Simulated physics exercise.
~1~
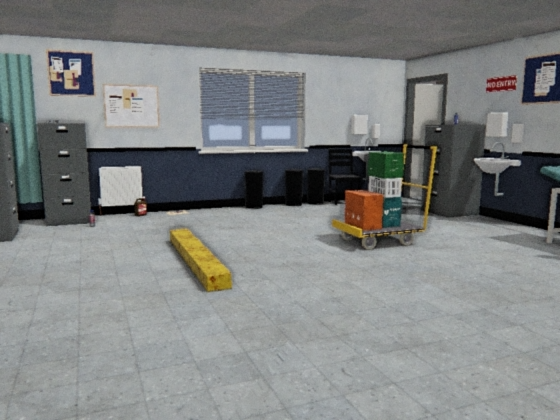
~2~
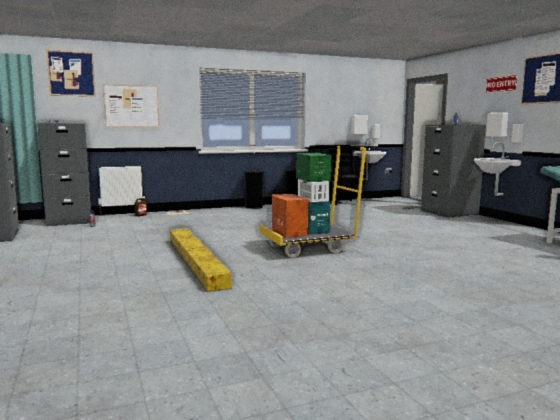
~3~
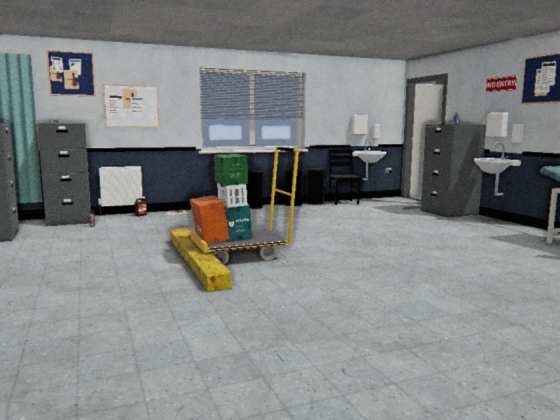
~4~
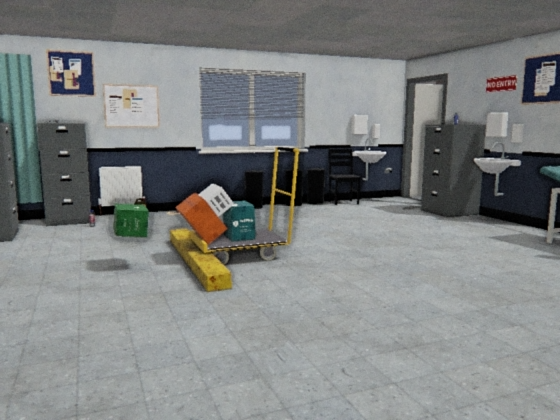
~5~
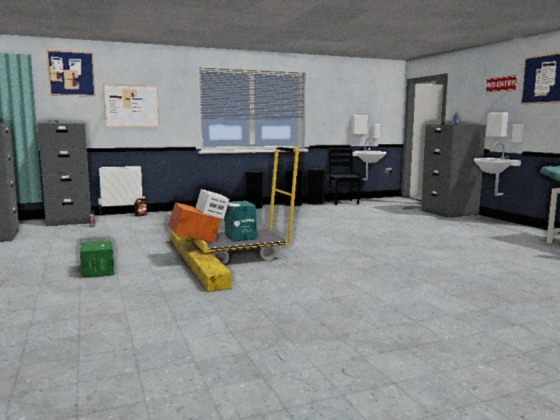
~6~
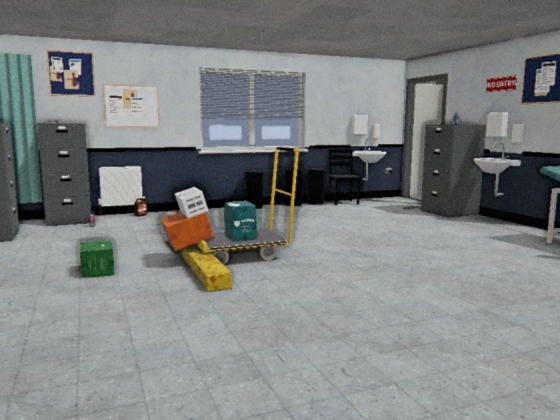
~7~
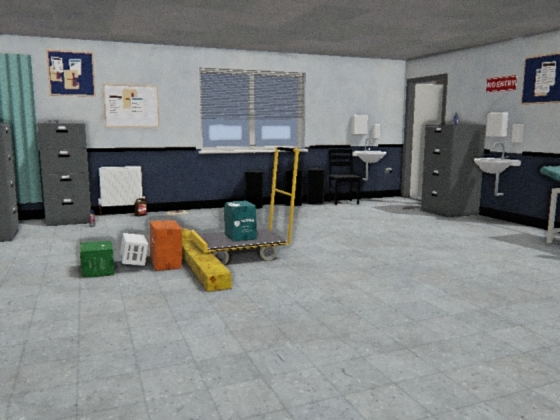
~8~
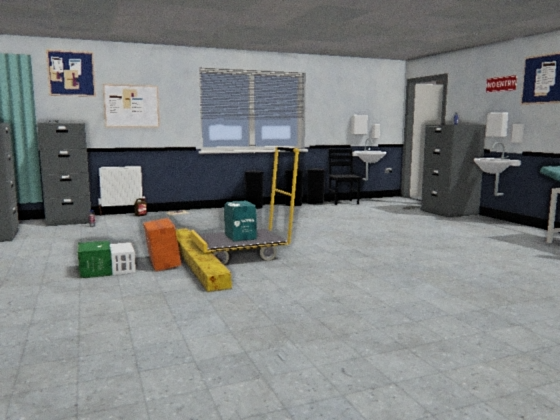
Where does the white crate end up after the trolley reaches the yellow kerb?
It ends up off the trolley, lying on the floor to the left of the kerb, right beside the green box.
